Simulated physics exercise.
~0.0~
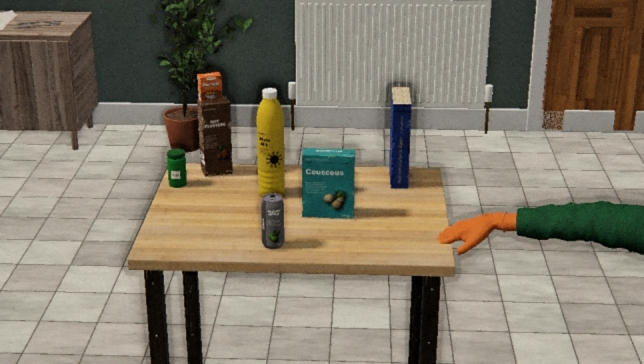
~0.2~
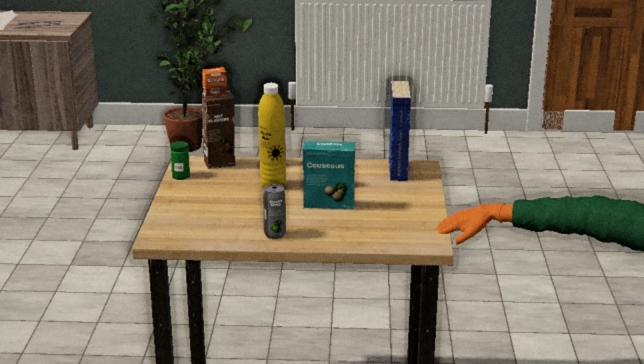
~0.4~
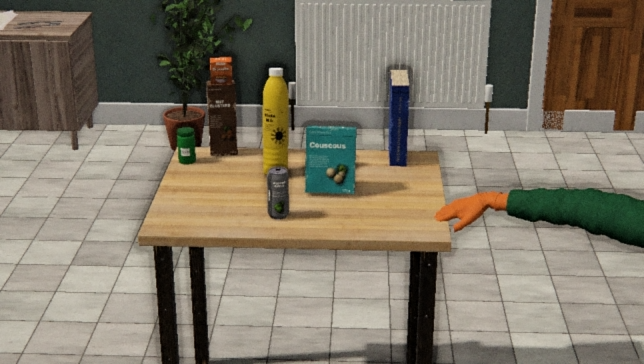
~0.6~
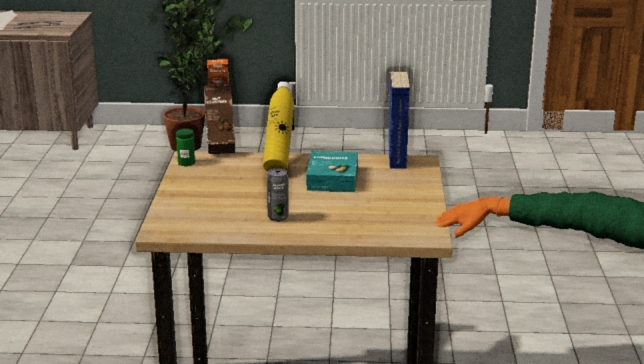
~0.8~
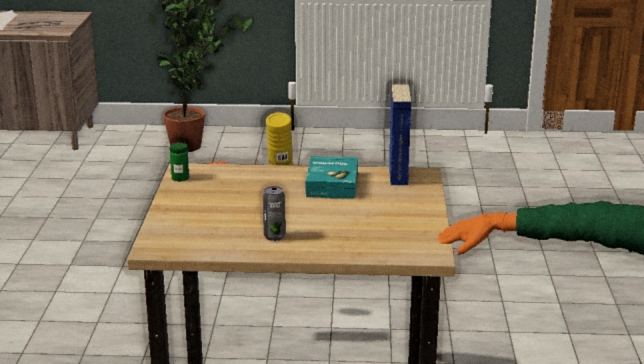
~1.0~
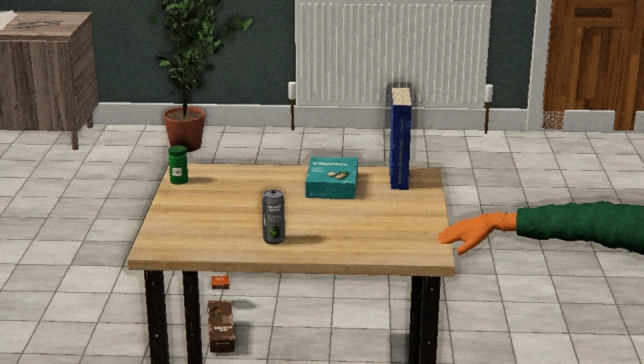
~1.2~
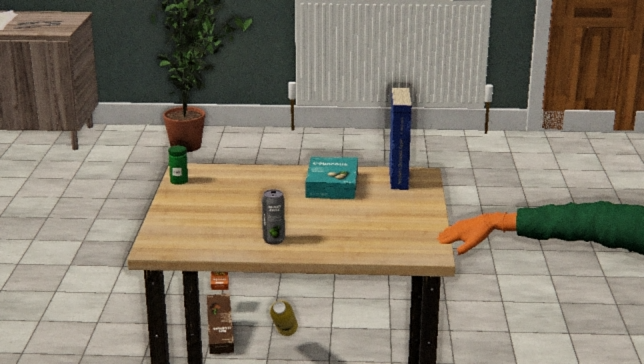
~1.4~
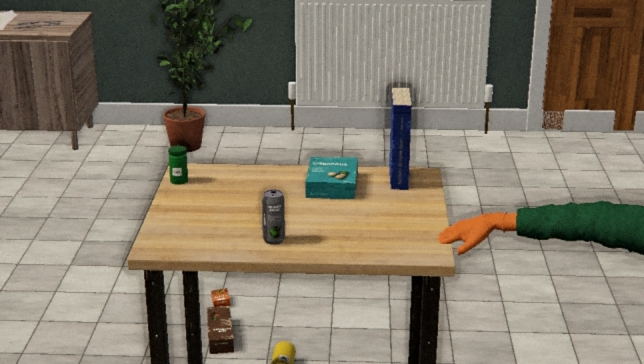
In a room with a tiled floor, a wooden table slid away from the viewer and back beside a still, orange-gloved hand, tipping over a turquoise packet and sending a yellow bottle, brown carton and orange packet to the floor, while the other items stayed upright.
